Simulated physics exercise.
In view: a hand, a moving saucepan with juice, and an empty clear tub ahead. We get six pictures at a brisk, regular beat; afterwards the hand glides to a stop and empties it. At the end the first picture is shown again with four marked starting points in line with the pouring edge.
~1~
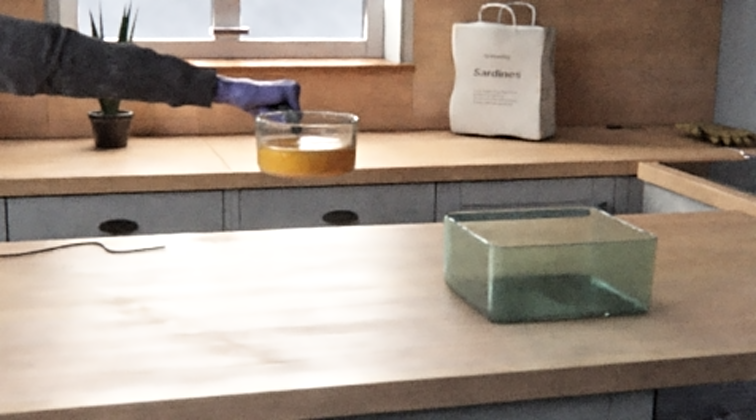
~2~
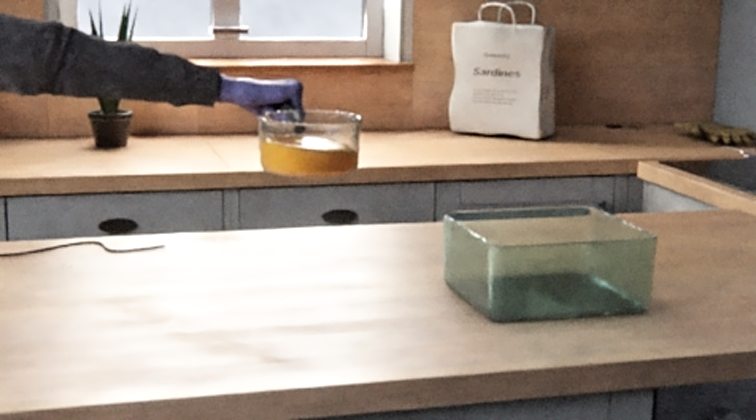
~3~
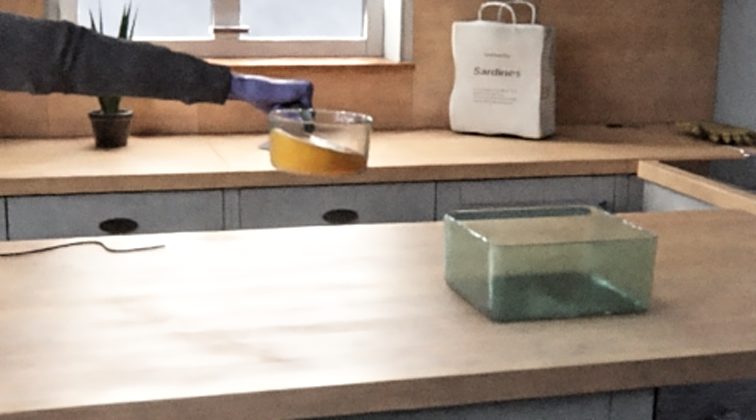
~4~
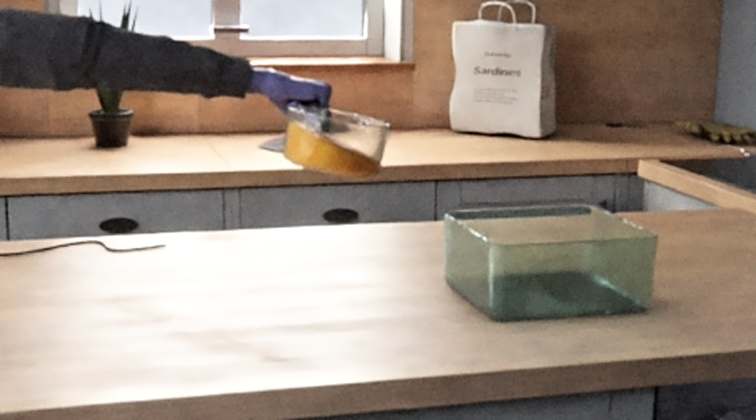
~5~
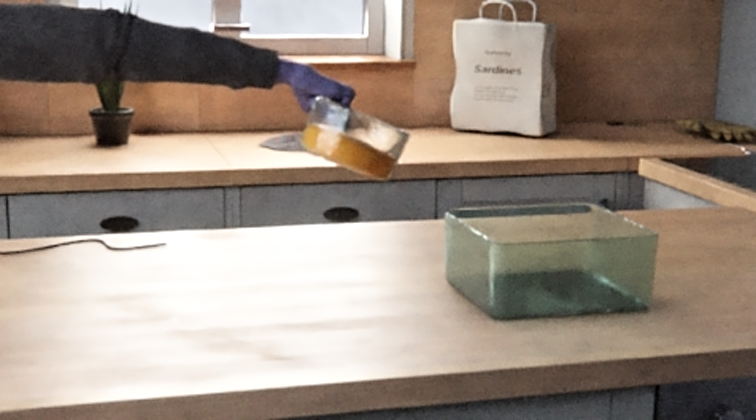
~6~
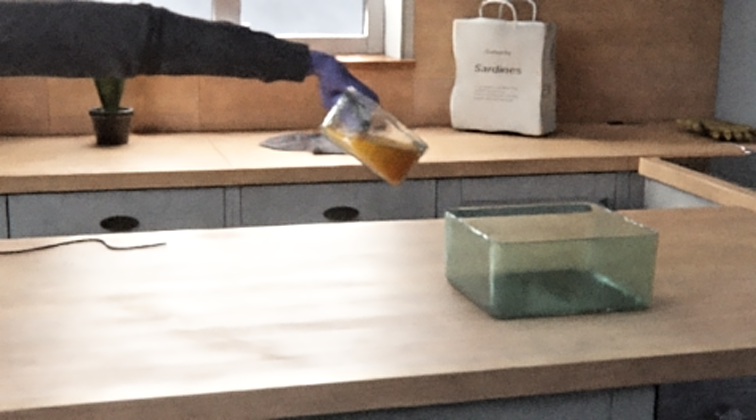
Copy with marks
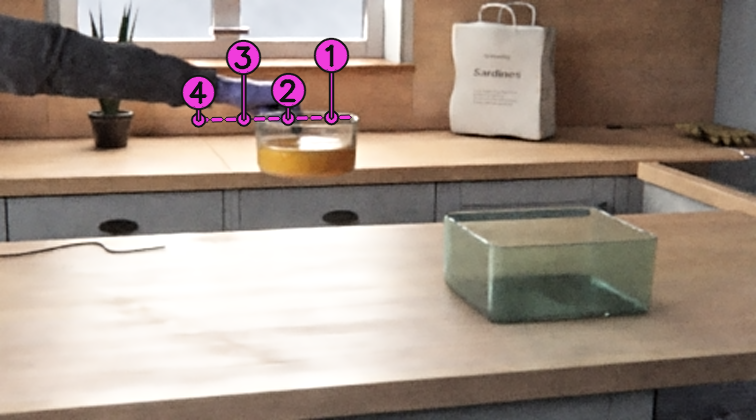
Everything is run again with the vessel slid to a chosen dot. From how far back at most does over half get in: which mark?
Use spot 1.
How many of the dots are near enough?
One of the four.
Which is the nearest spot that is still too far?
Here it is spot 2.
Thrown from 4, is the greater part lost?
Yes, it does.
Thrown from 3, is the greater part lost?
Yes, that goes wrong.
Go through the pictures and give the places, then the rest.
Upright, lip at (354, 117); tub from (488, 323) to (648, 312); nothing has left yet, in the first frame.
Upright, lip at (357, 116); nothing has left yet, in the second frame.
Tipped about 3°, lip at (368, 117); nothing has left yet, in the third frame.
Tipped about 10°, lip at (386, 123); nothing has left yet, in the fourth frame.
Tipped about 22°, lip at (406, 132); nothing has left yet, in the fifth frame.
Tipped about 37°, lip at (425, 145); nothing has left yet, in the sixth frame.
On the marked copy, 1 at (331, 117); 2 at (288, 118); 3 at (243, 119); 4 at (198, 120).
Choosing 1, about 75 % lands in the tub, 19 % falls short and 7 % goes beside or beyond.
Choosing 2, about 16 % lands in the tub, 82 % falls short.
Choosing 3, about 0 % lands in the tub, 98 % falls short.
Choosing 4, about 0 % lands in the tub, 100 % falls short.
